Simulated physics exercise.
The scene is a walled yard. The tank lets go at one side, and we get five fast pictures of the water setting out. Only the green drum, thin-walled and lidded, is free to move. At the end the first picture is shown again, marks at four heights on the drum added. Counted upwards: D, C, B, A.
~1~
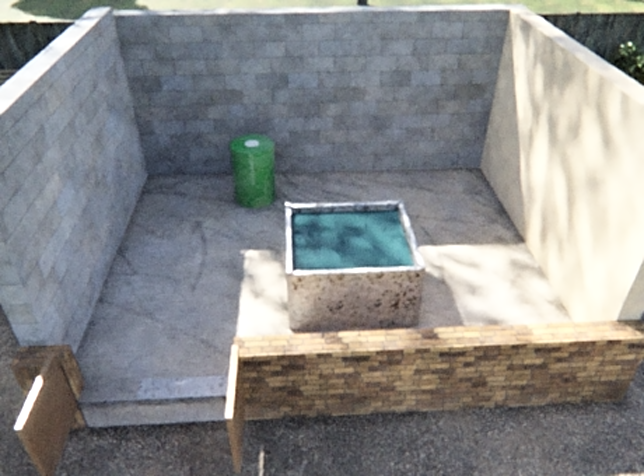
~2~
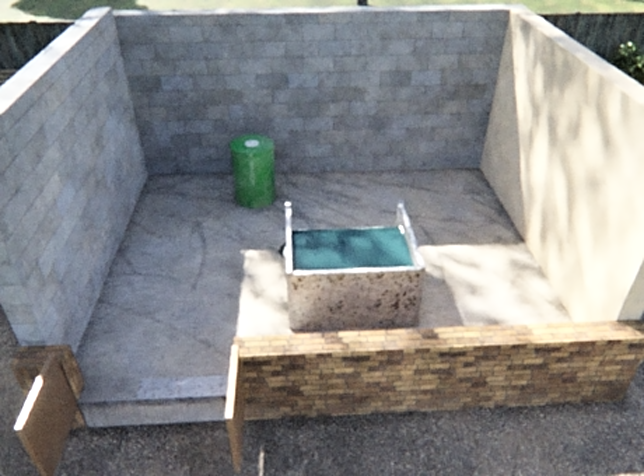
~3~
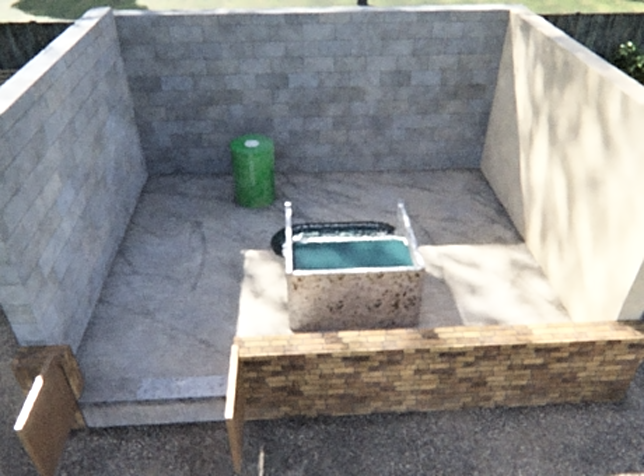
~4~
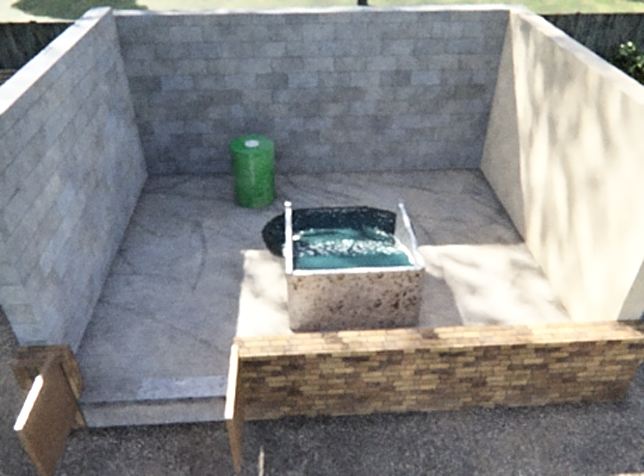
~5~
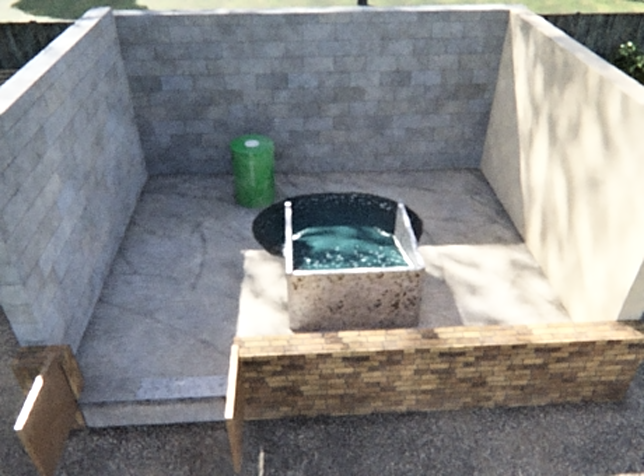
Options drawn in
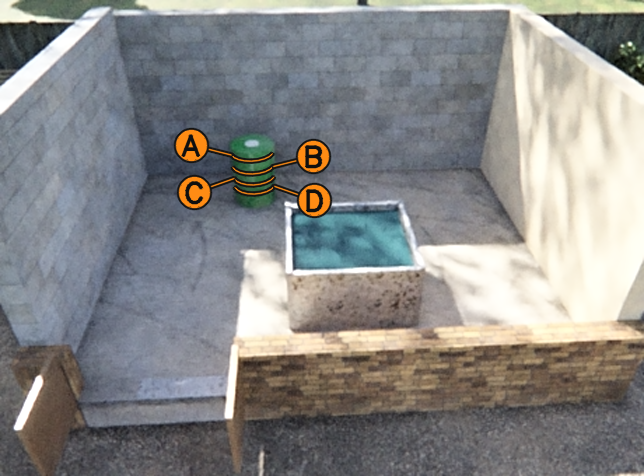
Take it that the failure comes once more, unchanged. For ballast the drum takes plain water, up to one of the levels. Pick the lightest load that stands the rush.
D.
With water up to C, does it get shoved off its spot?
No, that is safe.
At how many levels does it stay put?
All four.
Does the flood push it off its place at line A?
No.
In orange, A at (251, 161); B at (252, 174); C at (253, 184); D at (254, 194); from the bottom up D, C, B, A.
With A, it does not move.
With B, it does not move.
With C, it does not move.
With D, it does not move.
